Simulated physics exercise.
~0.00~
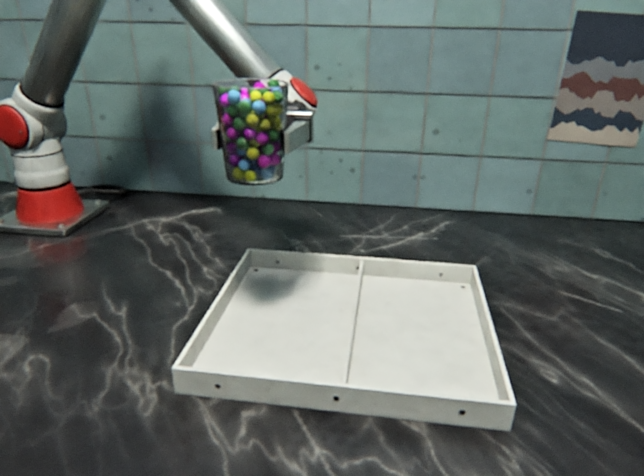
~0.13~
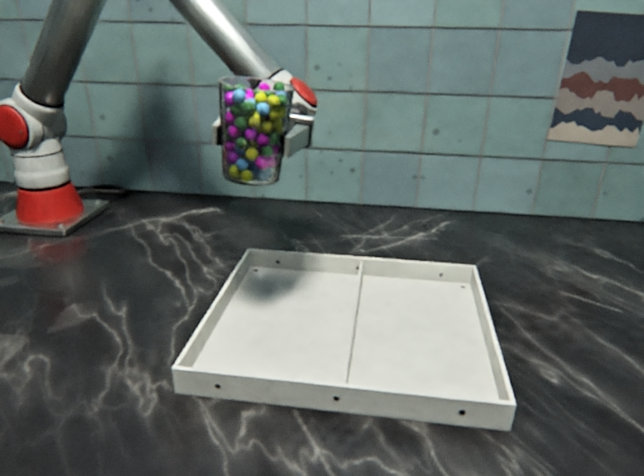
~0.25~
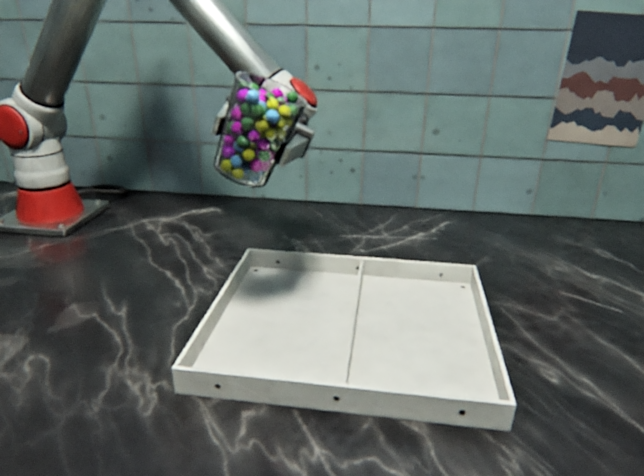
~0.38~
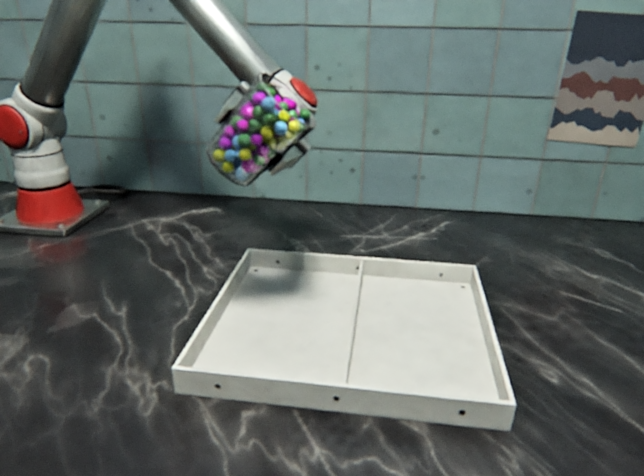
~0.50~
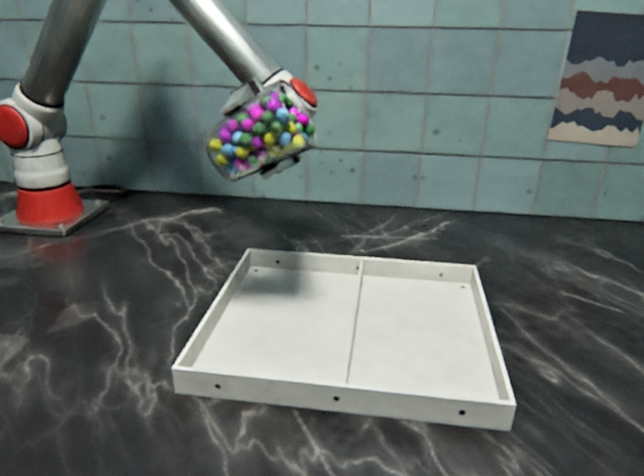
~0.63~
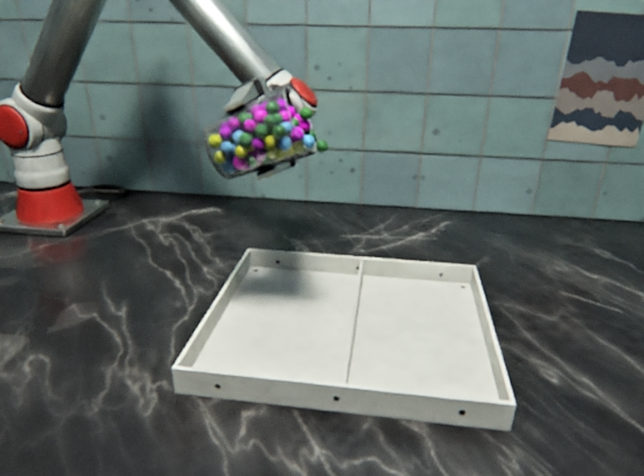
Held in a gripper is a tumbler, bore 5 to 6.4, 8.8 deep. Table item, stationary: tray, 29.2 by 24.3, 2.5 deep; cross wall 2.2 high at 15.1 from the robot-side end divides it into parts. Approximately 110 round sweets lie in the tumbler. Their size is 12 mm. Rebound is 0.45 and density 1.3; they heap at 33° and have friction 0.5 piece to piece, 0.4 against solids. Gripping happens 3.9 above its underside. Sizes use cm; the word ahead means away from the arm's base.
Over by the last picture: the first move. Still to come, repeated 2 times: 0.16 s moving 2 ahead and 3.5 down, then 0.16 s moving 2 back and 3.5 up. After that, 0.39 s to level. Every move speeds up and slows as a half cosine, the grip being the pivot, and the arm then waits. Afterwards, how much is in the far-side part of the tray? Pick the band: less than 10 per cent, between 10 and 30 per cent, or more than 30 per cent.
The share is less than 10 per cent.
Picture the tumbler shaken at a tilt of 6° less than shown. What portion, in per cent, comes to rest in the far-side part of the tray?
About 0 per cent.
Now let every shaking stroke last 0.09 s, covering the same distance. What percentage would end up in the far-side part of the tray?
That would give around 10 per cent.
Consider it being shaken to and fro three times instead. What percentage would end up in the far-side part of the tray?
About 5 %.
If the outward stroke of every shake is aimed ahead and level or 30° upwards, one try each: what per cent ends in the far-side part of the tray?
Estimates, in order: 10 % then 15 %.
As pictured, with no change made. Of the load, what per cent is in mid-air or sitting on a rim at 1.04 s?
4 %.
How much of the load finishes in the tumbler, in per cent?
I'd put it close to 90 per cent.
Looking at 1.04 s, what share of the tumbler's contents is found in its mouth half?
Something near 55 per cent is there.
After 1.04 s, tilted 66° forward, highest piece 22 above the table; 103 in the tumbler, 4 in the far-side part, 5 in flight or on a rim.
After 1.45 s, tilted 36° forward, highest piece 24 above the table; 102 in the tumbler, 5 in the robot-side part, 5 in the far-side part.
After 1.86 s, level, highest piece 26 above the table; 102 in the tumbler, 5 in the robot-side part, 5 in the far-side part.
After 2.91 s, level, highest piece 26 above the table; 102 in the tumbler, 5 in the robot-side part, 5 in the far-side part.
At rest, 102 in the tumbler, 5 in the robot-side part, 5 in the far-side part. That is 4 % in the far-side part of the tray.
